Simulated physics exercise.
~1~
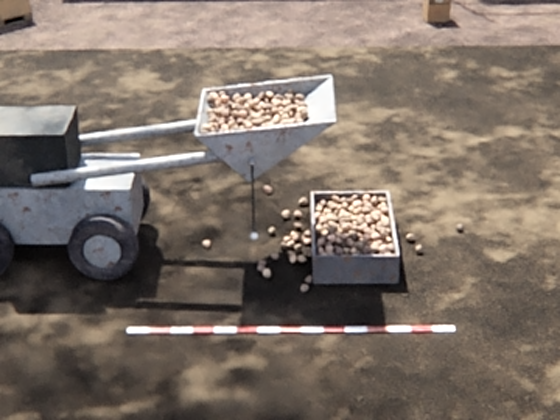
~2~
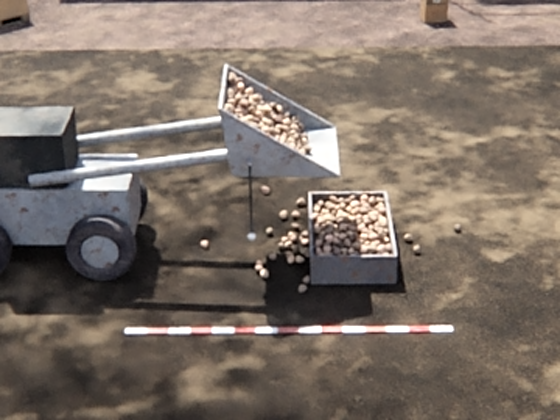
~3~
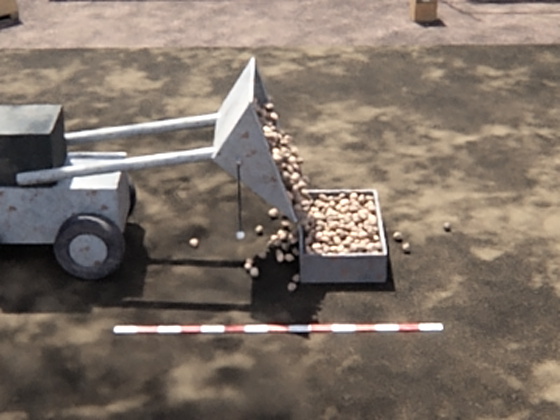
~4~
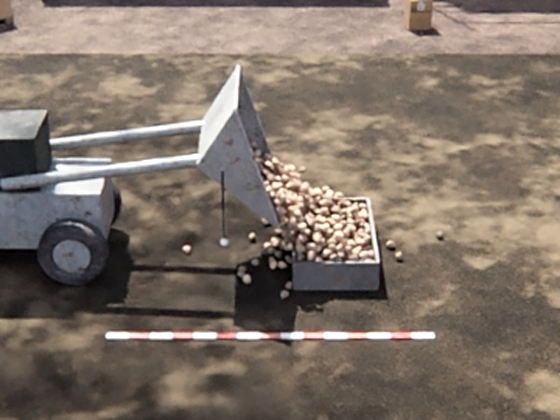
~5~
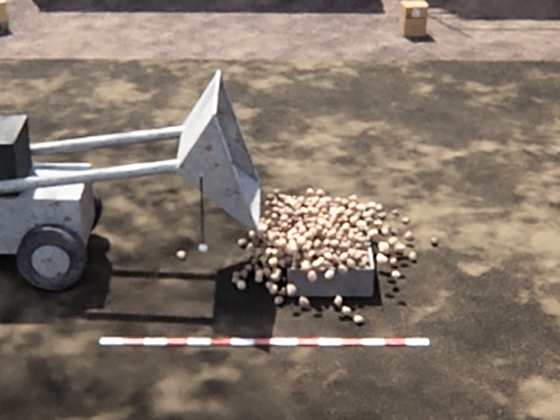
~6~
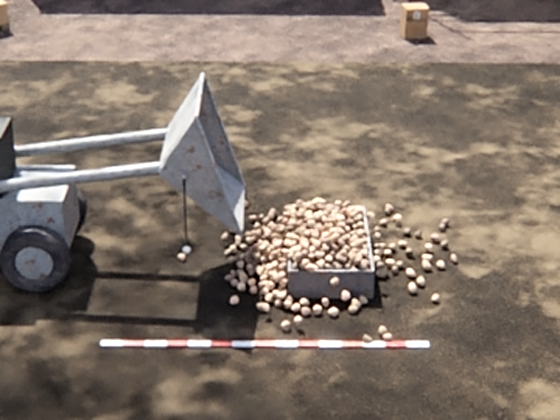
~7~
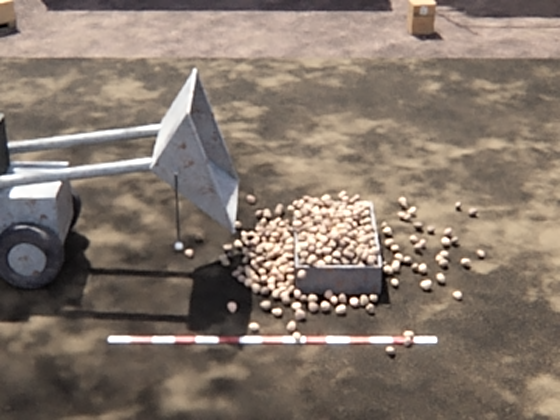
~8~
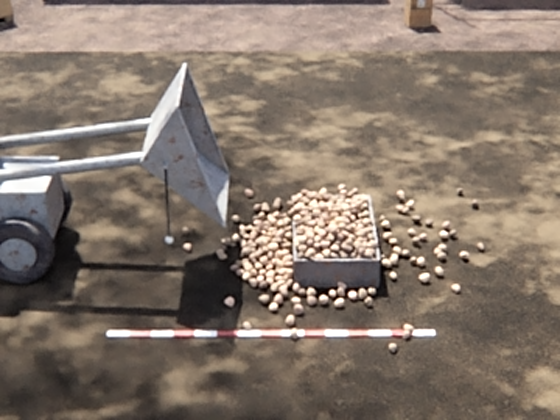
A loader's steel bucket tipped forward and poured its load of round, pale stones onto an already full metal bin while the machine backed away to the left, leaving the bin heaped, a pile against its near side and strays scattered around.
